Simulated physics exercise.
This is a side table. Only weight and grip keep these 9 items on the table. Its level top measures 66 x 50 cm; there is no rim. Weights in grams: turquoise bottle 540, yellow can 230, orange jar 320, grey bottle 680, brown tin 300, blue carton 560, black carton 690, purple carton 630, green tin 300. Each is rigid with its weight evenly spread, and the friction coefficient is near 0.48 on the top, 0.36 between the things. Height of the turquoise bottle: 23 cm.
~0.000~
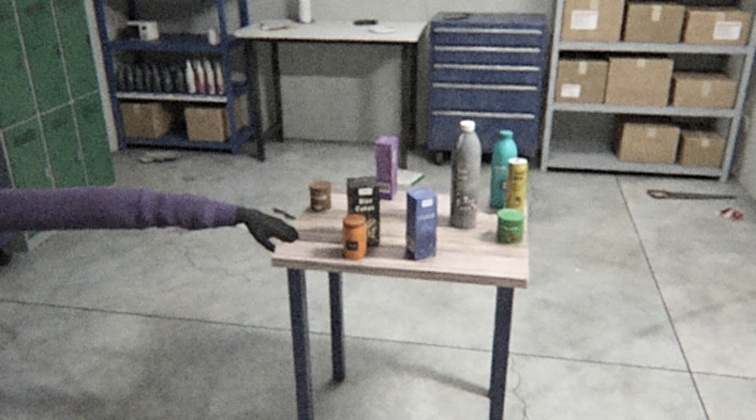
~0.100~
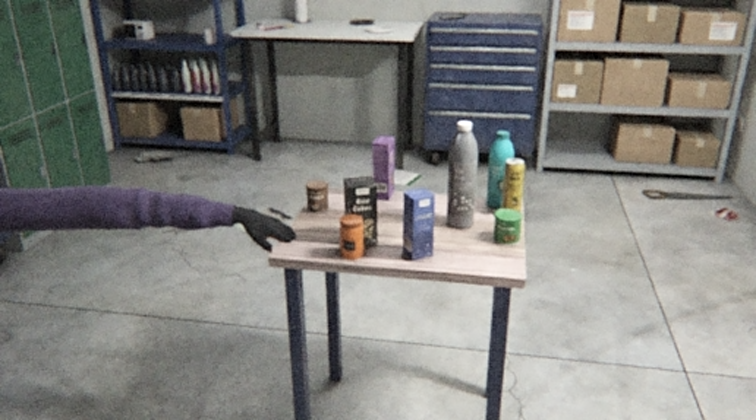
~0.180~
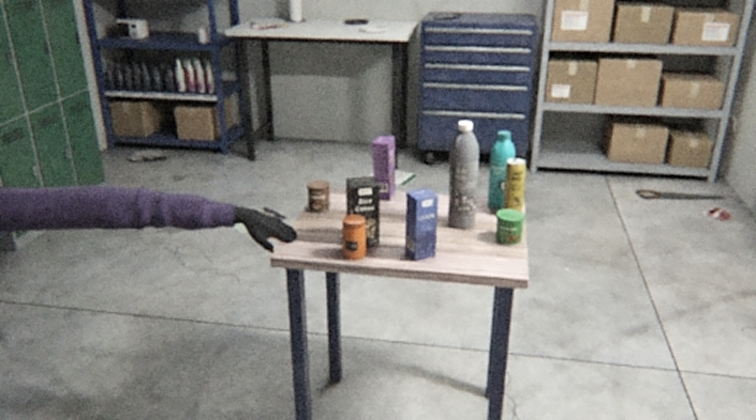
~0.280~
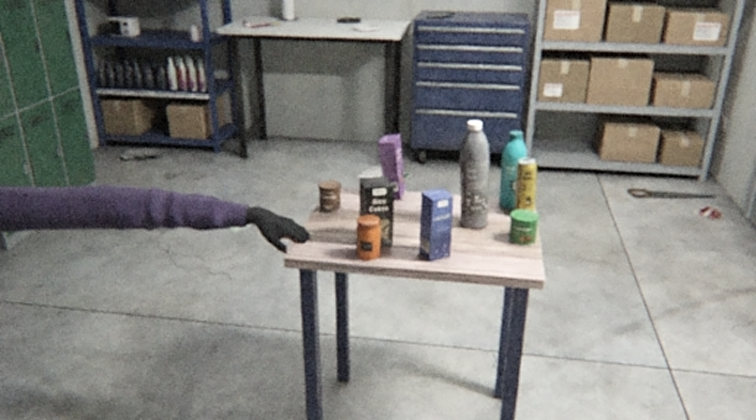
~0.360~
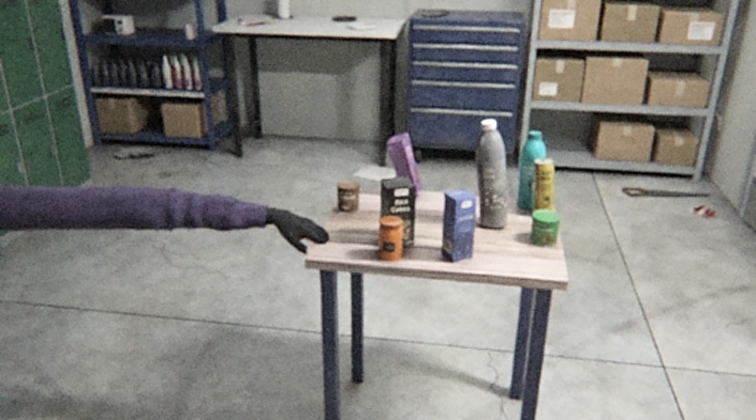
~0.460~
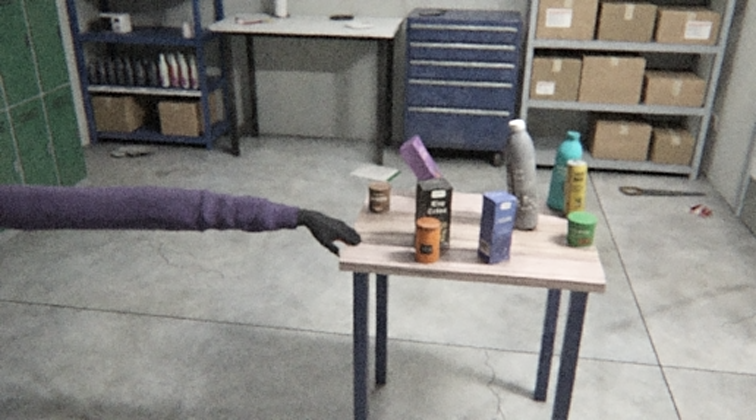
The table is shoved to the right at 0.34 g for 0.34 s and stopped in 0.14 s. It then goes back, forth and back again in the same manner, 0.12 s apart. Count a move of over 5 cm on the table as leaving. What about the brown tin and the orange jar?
The brown tin holds its spot; the orange jar holds its spot.
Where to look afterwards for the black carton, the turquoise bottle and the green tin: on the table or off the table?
The black carton ends on the table; the turquoise bottle finishes off the table; the green tin finishes off the table.
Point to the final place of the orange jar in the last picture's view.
At about (330, 233).
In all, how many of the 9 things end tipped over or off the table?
That comes to 6.
After 0.96 s, table along by 12 cm; turquoise bottle, yellow can, grey bottle and green tin now off the table; orange jar moved 6 cm near (397, 238); brown tin moved 6 cm near (353, 196).
After 1.66 s, table along by 25 cm; blue carton on its side; purple carton on its side.
In the end (3.1 s), off the table, turquoise bottle, yellow can, grey bottle and green tin; toppled on the table, blue carton and purple carton; the other 3 under 5 cm from the start. In the last view, brown tin near (296, 192), orange jar near (330, 233).
